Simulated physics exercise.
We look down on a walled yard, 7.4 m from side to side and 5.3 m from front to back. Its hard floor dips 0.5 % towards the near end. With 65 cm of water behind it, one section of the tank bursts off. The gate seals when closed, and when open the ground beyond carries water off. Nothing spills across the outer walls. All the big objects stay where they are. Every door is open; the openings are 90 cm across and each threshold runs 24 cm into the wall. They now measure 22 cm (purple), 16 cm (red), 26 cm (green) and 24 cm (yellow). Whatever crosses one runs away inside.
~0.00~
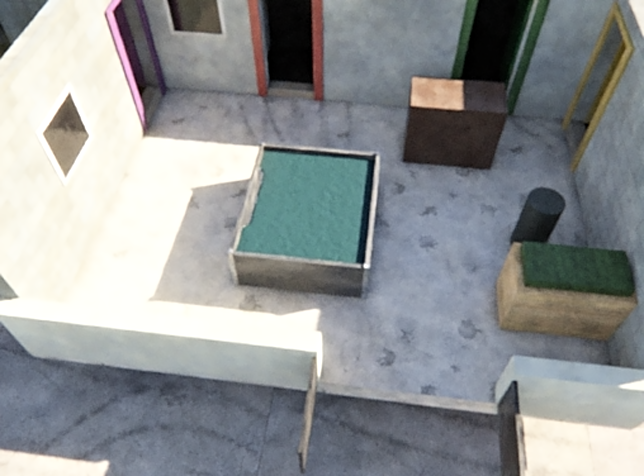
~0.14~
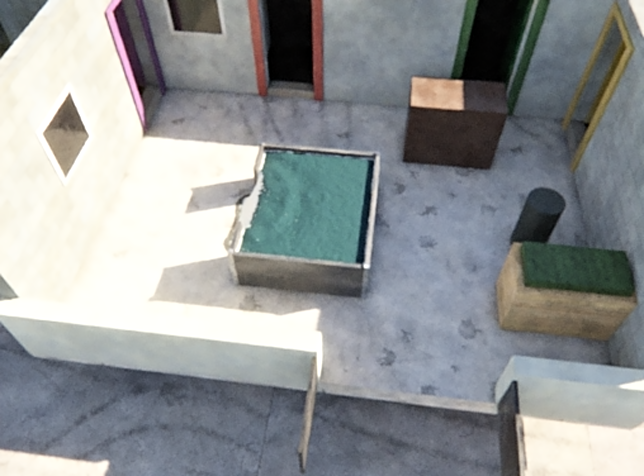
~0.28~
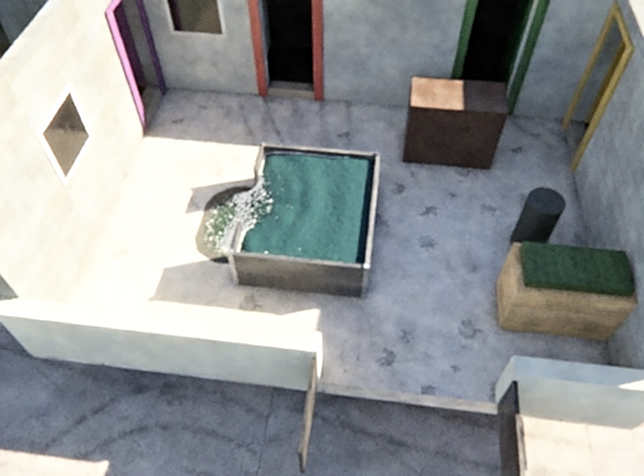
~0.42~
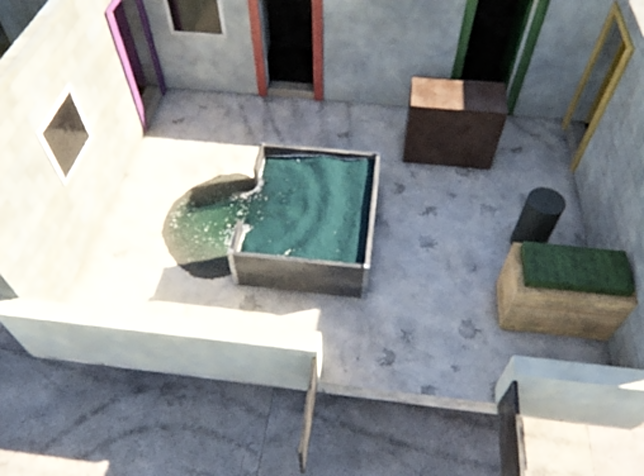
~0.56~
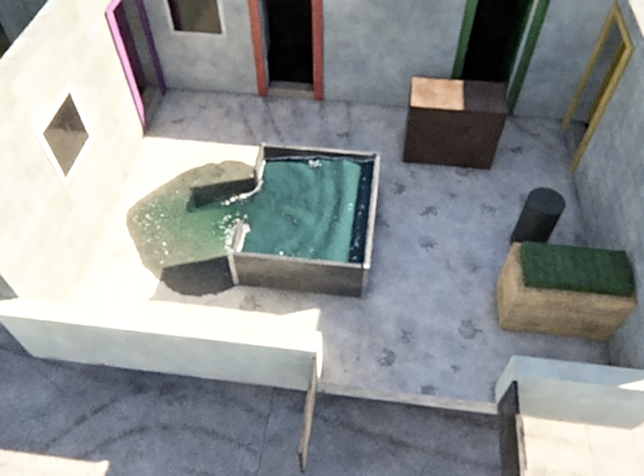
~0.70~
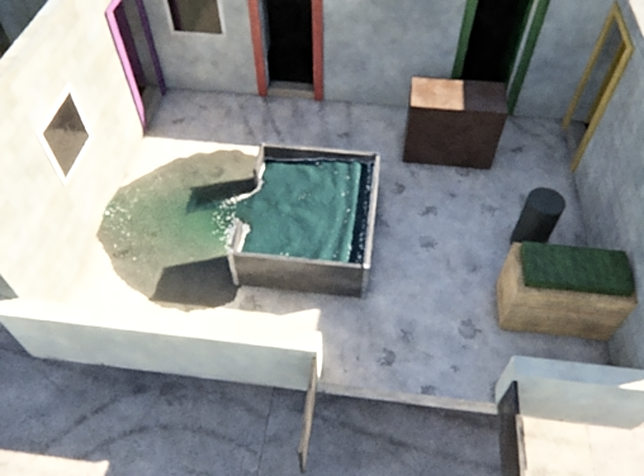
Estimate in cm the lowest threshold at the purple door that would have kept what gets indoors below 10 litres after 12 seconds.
At least 14.5 cm or so.
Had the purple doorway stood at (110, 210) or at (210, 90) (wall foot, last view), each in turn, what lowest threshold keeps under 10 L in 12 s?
Roughly 30 and 18 cm.
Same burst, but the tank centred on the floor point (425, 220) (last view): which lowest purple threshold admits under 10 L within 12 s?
Then roughly 17 cm.
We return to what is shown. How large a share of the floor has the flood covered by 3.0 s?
About 35 per cent.
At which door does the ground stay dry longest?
The yellow one.
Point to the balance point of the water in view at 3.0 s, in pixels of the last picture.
At about (220, 217).
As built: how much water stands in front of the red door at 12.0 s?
About 3.5 cm.
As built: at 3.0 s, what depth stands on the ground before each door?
Depths in cm: Purple 15, red 3, green 0, yellow 0.
After 1.4 s water covers 25 % of the floor, deepest (34 cm) near (242, 224); it has not reached the purple door.
After 3.0 s water covers 35 % of the floor, deepest (28 cm) near (56, 320); 15 cm at the purple door, 0 litres in over its 22 cm threshold.
After 12.0 s water covers 100 % of the floor, deepest (10 cm) near (570, 287); 6 cm at the purple door, 1 litre in over its 22 cm threshold.
At the purple door as built, the water arrived by 1.5 s and peaked near 16 cm at 3.8 s.
With a threshold of 12 cm, 23 litres would have come in within the 12 s; with 16.5 cm, 5 litres. So under 10 litres takes about 14.5 cm.
